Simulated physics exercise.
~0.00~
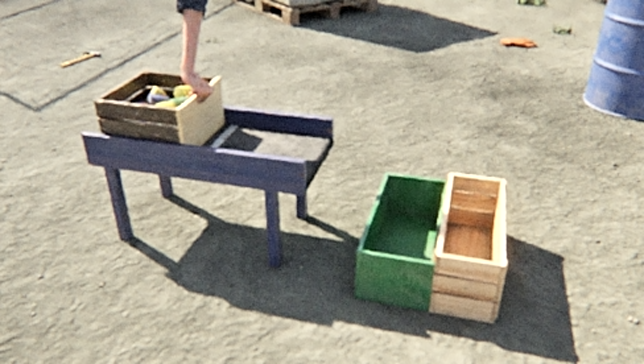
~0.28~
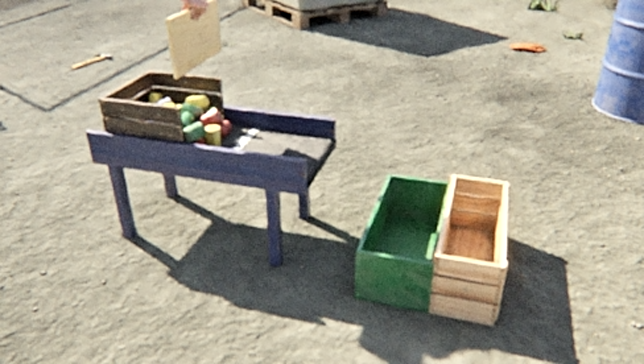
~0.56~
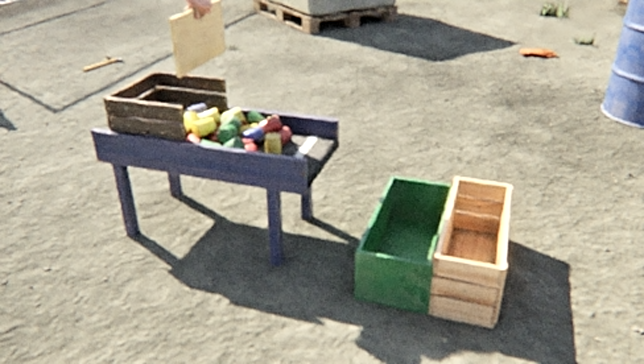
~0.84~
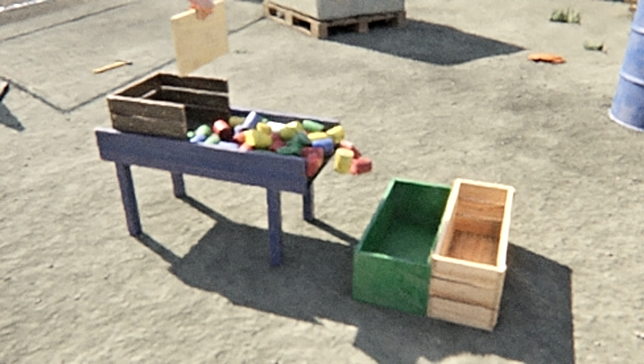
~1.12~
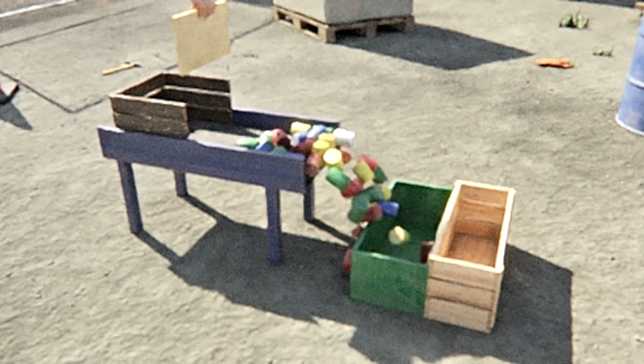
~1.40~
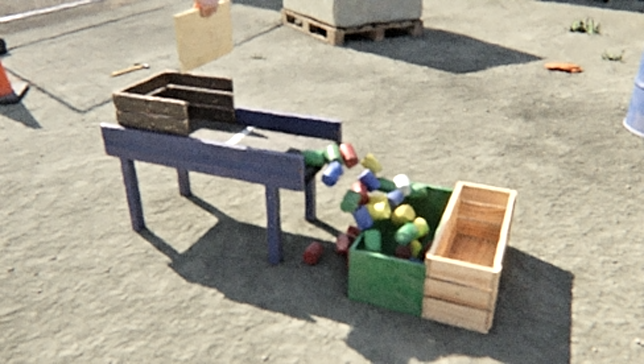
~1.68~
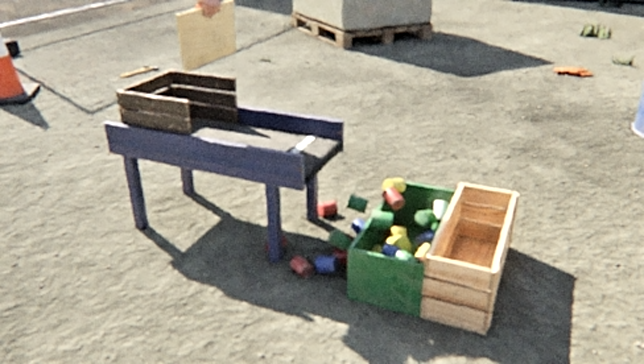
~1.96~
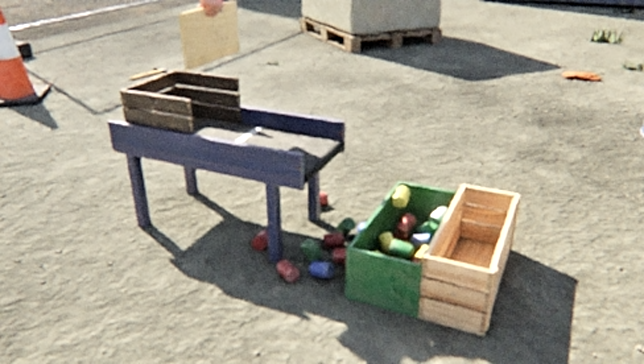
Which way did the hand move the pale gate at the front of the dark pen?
The hand moved the gate upward, clear of the pen, and held it there.
